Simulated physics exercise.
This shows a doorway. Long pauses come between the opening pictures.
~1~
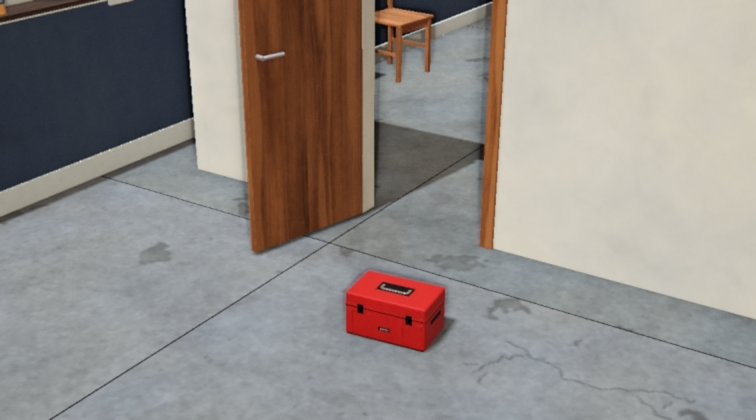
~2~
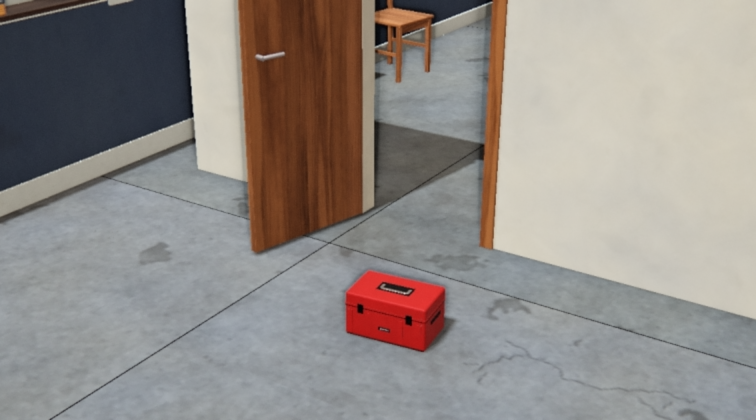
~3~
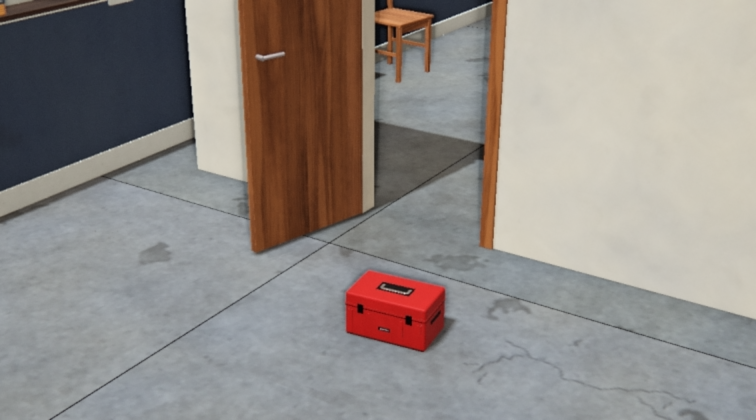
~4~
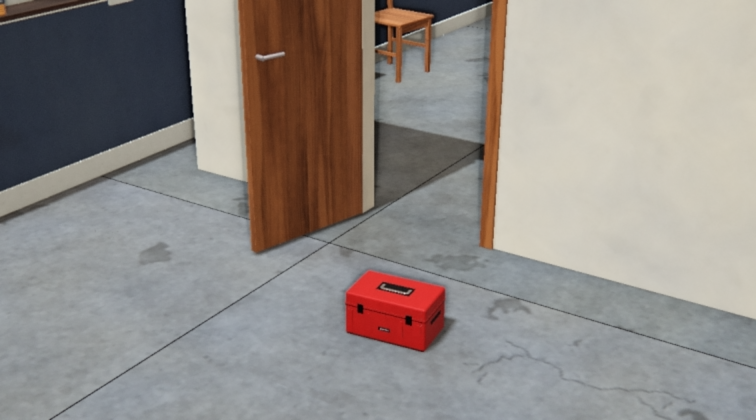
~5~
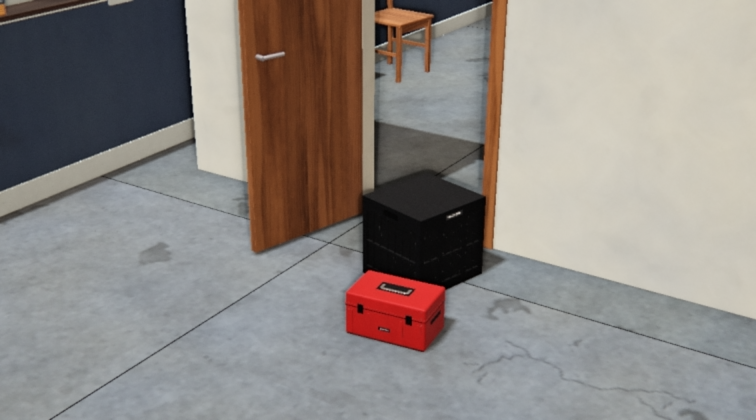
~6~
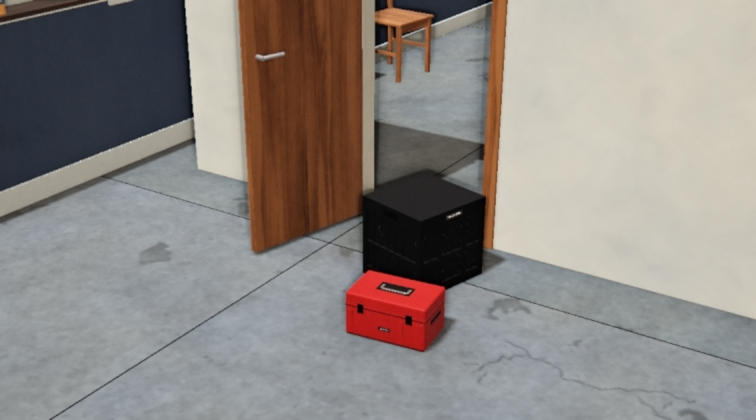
A red toolbox sat still on the gray floor in front of a wide-open wooden door, and then a black chest suddenly appeared in the doorway just behind it while nothing else moved.
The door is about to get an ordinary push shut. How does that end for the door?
The door halts before it is closed.
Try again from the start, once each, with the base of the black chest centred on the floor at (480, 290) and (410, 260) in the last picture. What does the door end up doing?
On the first try the door finishes its swing, and on the second it is obstructed.
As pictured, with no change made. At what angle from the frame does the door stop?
About 55°.
Then, 0.50 s later than the last frame, door 92° open.
Then, 0.80 s later than the last frame, door 77° open.
Then, 1.10 s later than the last frame, door 61° open.
When it is over, door 57° open; both as before. End places, in pixels of the last picture, black chest near (424, 235).
